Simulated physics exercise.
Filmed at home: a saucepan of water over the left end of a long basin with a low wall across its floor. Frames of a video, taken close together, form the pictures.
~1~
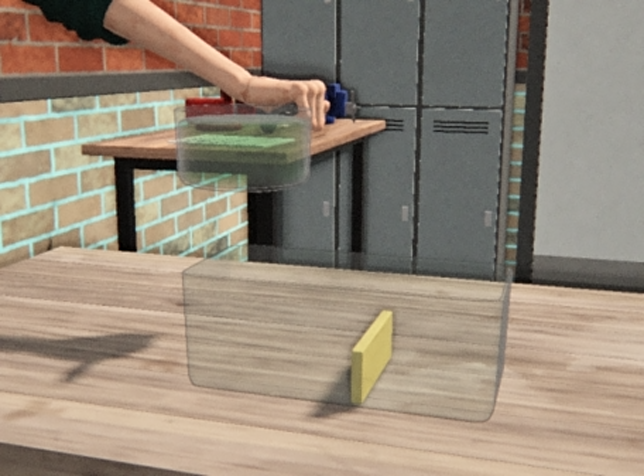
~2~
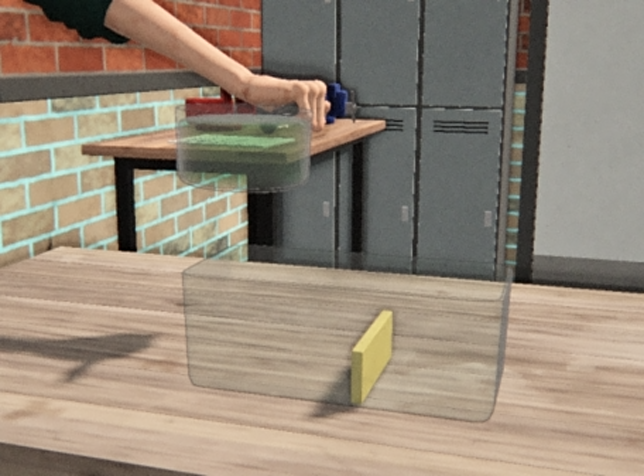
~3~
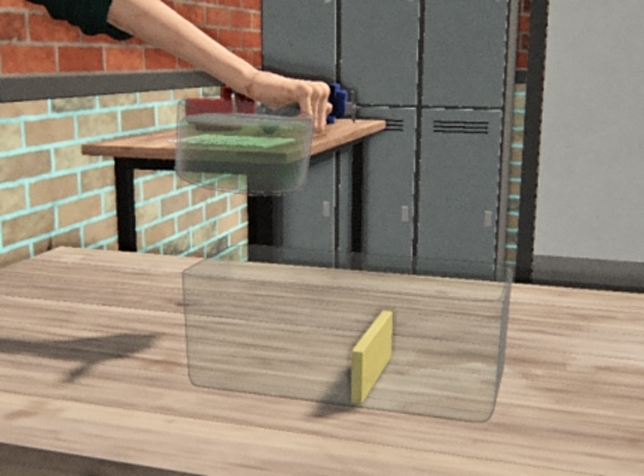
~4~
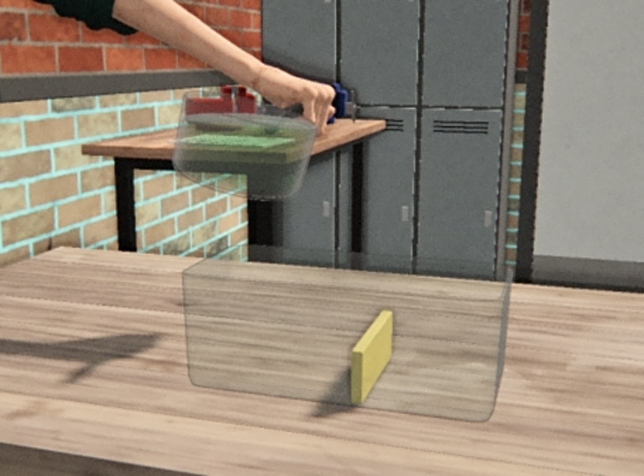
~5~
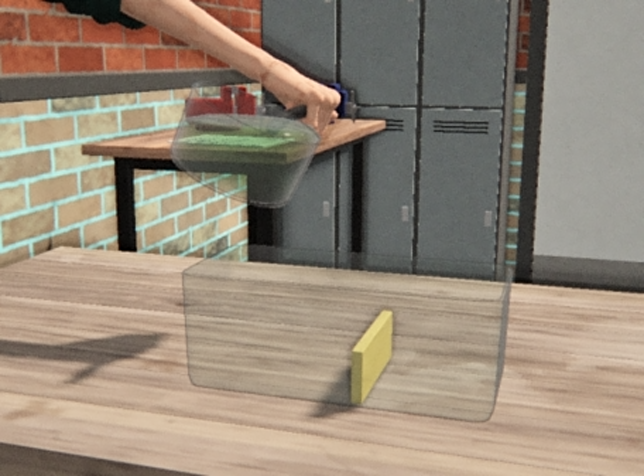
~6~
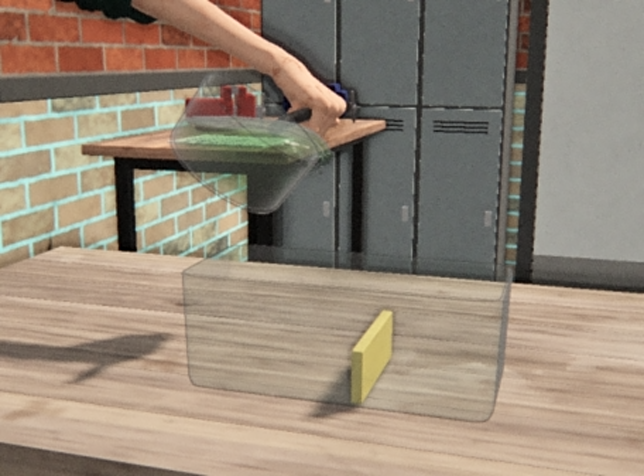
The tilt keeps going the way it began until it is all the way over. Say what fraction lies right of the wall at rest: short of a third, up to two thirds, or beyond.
Never reaches a third.
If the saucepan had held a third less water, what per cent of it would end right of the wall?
About 5 in a hundred.
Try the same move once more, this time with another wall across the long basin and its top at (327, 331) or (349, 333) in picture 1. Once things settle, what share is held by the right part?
I'd expect near 65 percent the first time and near 45 percent the next.
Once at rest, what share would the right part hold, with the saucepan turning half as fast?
It comes to around 45 per cent.
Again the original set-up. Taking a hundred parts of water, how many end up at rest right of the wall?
20 % or thereabouts.
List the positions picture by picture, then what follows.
In the first picture, it leans 0°; its right rim is at (307, 112); the water meets the walls at (187, 118) and (307, 123); the long basin's rim runs from (207, 260) to (507, 285); the wall's top is at (373, 331).
In the second picture, it leans 2°; its right rim is at (308, 115); the water meets the walls at (188, 118) and (307, 123).
In the third picture, it leans 7°; its right rim is at (311, 121); the water meets the walls at (189, 117) and (310, 125).
In the fourth picture, it leans 15°; its right rim is at (314, 132); the water meets the walls at (191, 117) and (314, 128).
In the fifth picture, it leans 25°; its right rim is at (315, 146); the water meets the walls at (189, 122) and (313, 136); 2 per cent is over the edge.
In the sixth picture, it leans 38°; its right rim is at (313, 162); the water meets the walls at (187, 118) and (304, 144); 7 per cent is over the edge.
A moment on, the tilt is 110° and 17 per cent is still to pour, 34 is left of the wall and 16 right of it.
Next, the tilt is 121° and 1 per cent is still to pour, 73 is left of the wall and 18 right of it.
Then the tilt is 121° and 0 per cent is still to pour, 72 is left of the wall and 20 right of it.
Later the tilt is 121° and 0 per cent is still to pour, 72 is left of the wall and 21 right of it.
Finally, 72 per cent lies left of the wall, 21 right of it and 7 outside.
